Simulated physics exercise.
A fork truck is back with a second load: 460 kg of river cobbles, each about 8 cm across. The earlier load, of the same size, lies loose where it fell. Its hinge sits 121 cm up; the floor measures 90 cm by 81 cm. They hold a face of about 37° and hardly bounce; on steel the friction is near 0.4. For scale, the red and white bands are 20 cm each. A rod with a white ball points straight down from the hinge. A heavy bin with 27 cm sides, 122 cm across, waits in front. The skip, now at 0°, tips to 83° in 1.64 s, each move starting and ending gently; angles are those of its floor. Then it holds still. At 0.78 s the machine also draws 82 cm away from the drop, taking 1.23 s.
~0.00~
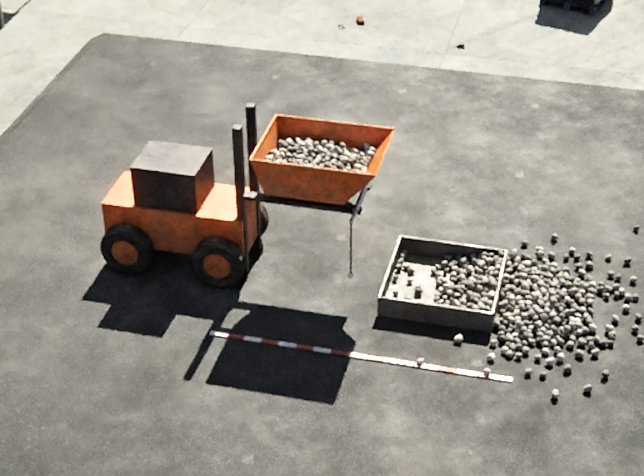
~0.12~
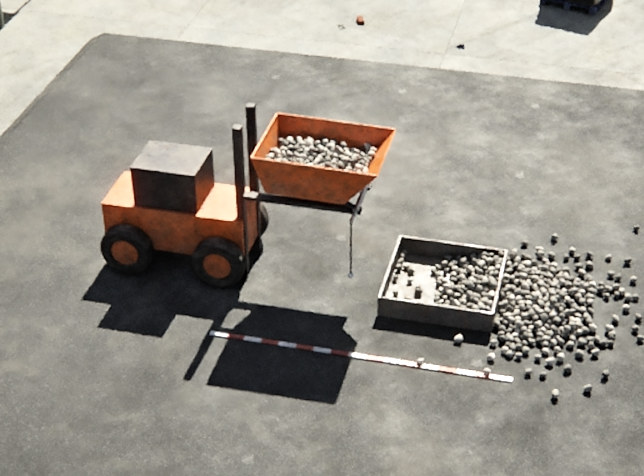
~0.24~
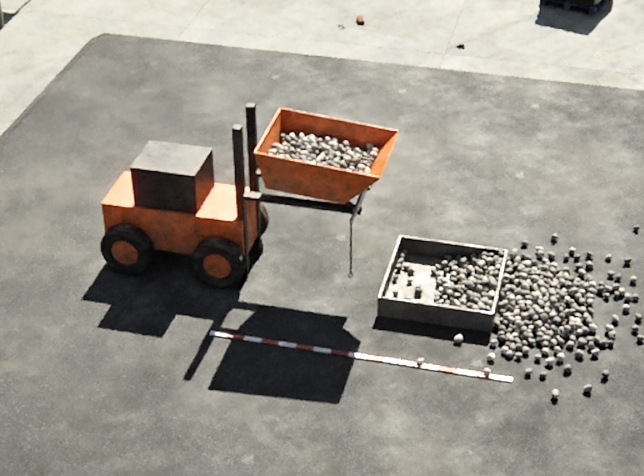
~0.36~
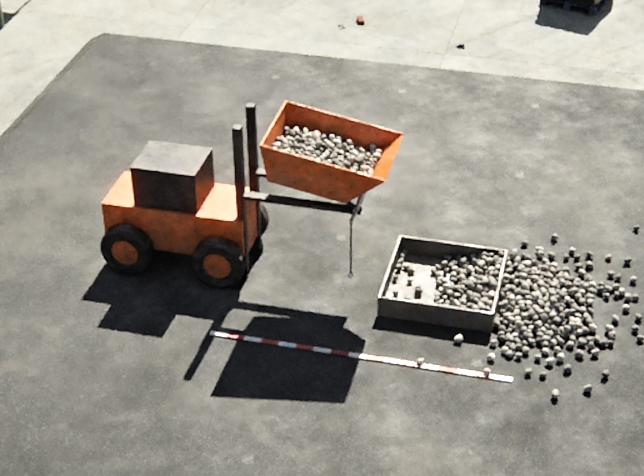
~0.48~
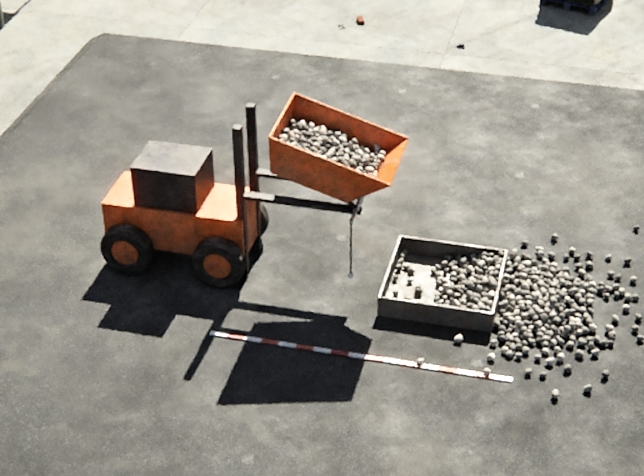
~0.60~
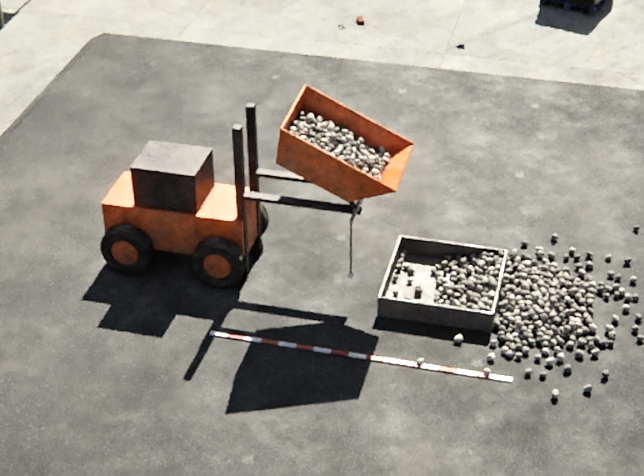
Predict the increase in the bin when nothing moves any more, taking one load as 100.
Roughly 61 per cent of a load more.
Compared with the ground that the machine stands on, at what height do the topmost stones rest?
About 34 cm above it.
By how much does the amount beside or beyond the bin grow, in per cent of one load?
Near 5 parts in a hundred.
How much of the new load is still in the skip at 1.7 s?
Roughly 25 per cent is still inside.
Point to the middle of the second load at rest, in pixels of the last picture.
Near (407, 279).
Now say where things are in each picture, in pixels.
The skip is at 0°, its lip at (375, 176); the top of the load is at (317, 151). The earlier load is highest near (492, 289), 26 cm above ground level, 38 % in the bin, 62 % beside or beyond the bin, in the first picture.
Lip at (376, 176), floor tilted 1°, highest stones at (311, 149); the stones move at 0.2 m/s on average, in the second picture.
The skip is at 5°, its lip at (380, 178); the top of the load is at (308, 144); the stones move at 0.4 m/s on average, in the third picture.
The skip is at 10°, its lip at (384, 181); the top of the load is at (306, 138); the stones move at 0.6 m/s on average, in the fourth picture.
The skip is at 17°, its lip at (390, 186); the top of the load is at (303, 130); the stones move at 0.7 m/s on average, in the fifth picture.
Lip at (396, 191), floor tilted 25°, highest stones at (307, 121); the stones move at 0.8 m/s on average, in the sixth picture.
After 1.2 s the floor is at 70°; in per cent of one load, 98 in the skip, 40 in the bin, 62 beside or beyond the bin; the foremost stones are past the picture's edge.
After 1.7 s the floor is at 83°; in per cent of one load, 24 in the skip, 22 short of the bin, 89 in the bin, 65 beside or beyond the bin; the foremost stones are past the picture's edge.
After 2.5 s the floor is at 83°; in per cent of one load, 0 in the skip, 34 short of the bin, 99 in the bin, 66 beside or beyond the bin; the foremost stones are past the picture's edge.
After 5.0 s the floor is at 83°; in per cent of one load, 0 in the skip, 34 short of the bin, 99 in the bin, 66 beside or beyond the bin; the foremost stones are past the picture's edge. Net gain in the bin, 61.
